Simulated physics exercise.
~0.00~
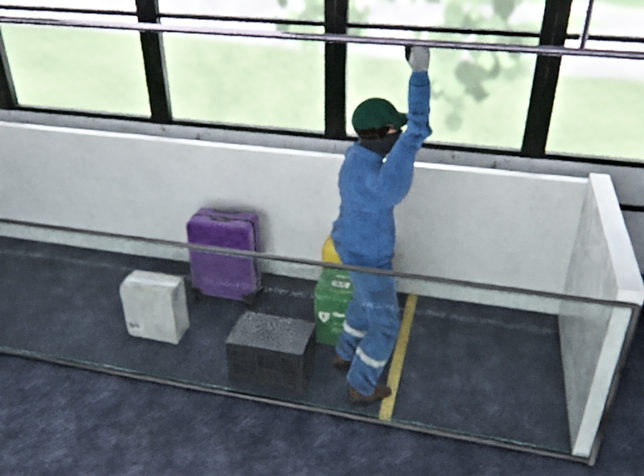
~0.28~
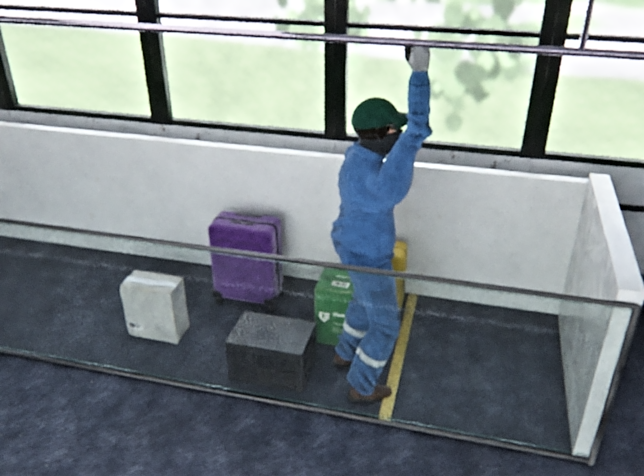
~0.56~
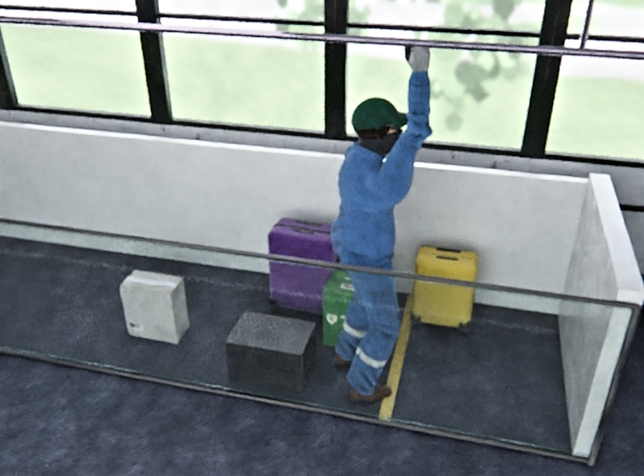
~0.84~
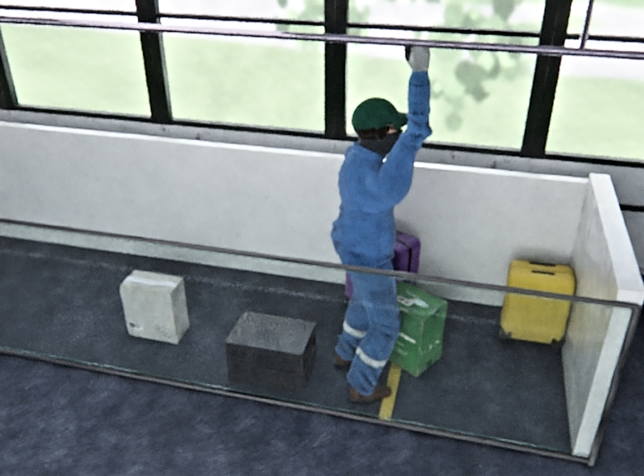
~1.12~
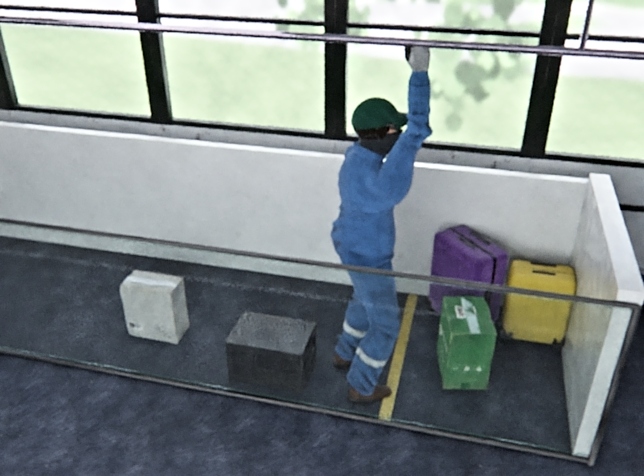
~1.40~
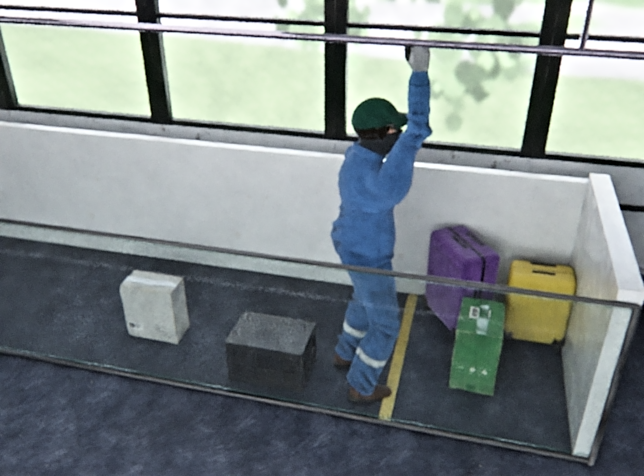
Purple, yellow and green luggage slides right past the yellow line while the passenger stands still.
